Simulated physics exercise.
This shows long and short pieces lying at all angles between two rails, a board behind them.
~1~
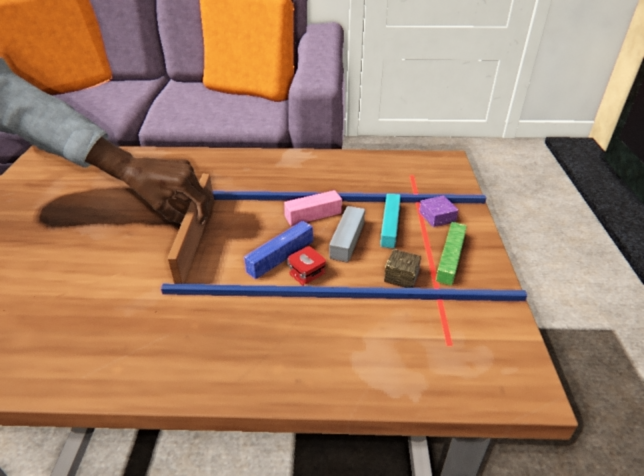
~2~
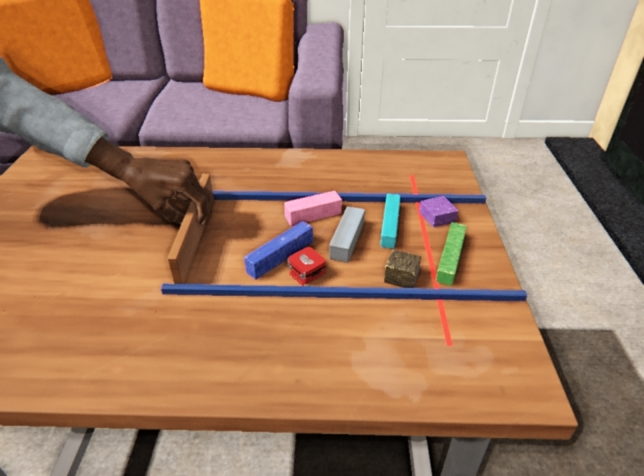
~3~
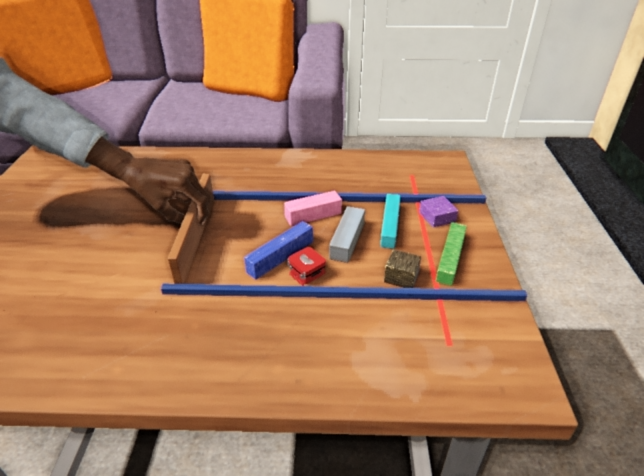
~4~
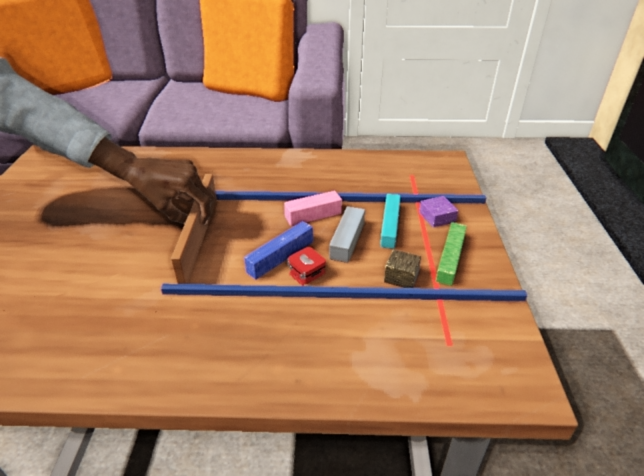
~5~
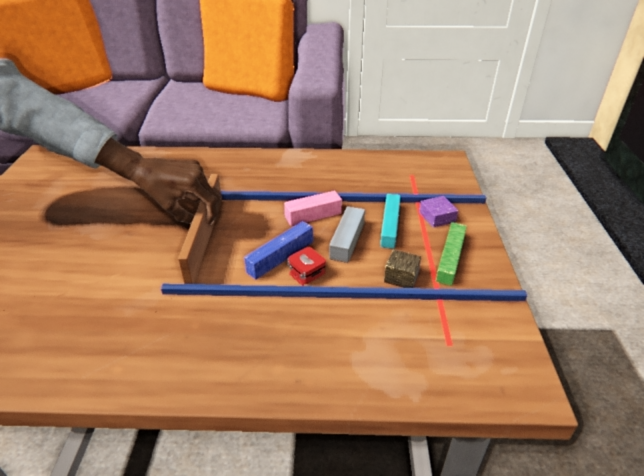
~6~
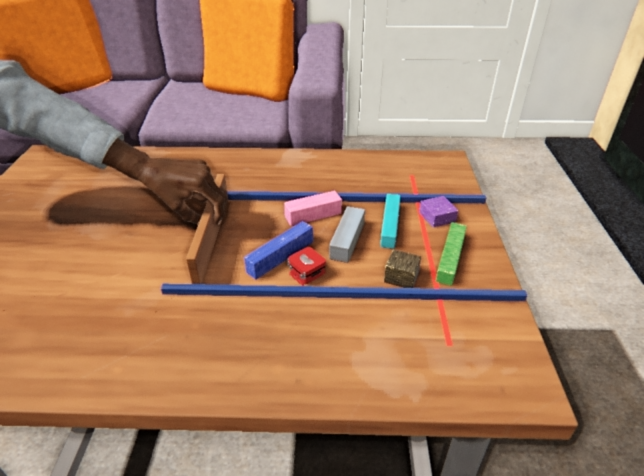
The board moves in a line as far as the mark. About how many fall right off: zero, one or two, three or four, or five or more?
As it turns out, the number that fall off is one or two.
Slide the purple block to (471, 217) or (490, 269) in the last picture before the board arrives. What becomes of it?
The purple block tumbles off; is lost.
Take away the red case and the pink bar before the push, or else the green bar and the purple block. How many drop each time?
First 0, then 0.
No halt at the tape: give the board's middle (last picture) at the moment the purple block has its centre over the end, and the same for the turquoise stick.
Its middle is around (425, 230) and around (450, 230).
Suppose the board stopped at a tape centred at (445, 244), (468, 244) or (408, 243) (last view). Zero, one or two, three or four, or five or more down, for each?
In that order: One or two; either three or four; no fall at all.
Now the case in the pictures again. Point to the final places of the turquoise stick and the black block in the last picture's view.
First (478, 224), then (495, 270).
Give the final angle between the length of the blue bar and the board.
Some 0 degrees.
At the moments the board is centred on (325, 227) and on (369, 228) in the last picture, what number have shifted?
At the one place 4, at the other 8.
A little later, none off yet; green bar at rest near (452, 253); purple block at rest near (438, 211); black block at rest near (403, 269).
When it is over, the number that fall off is one or two; down, purple block.
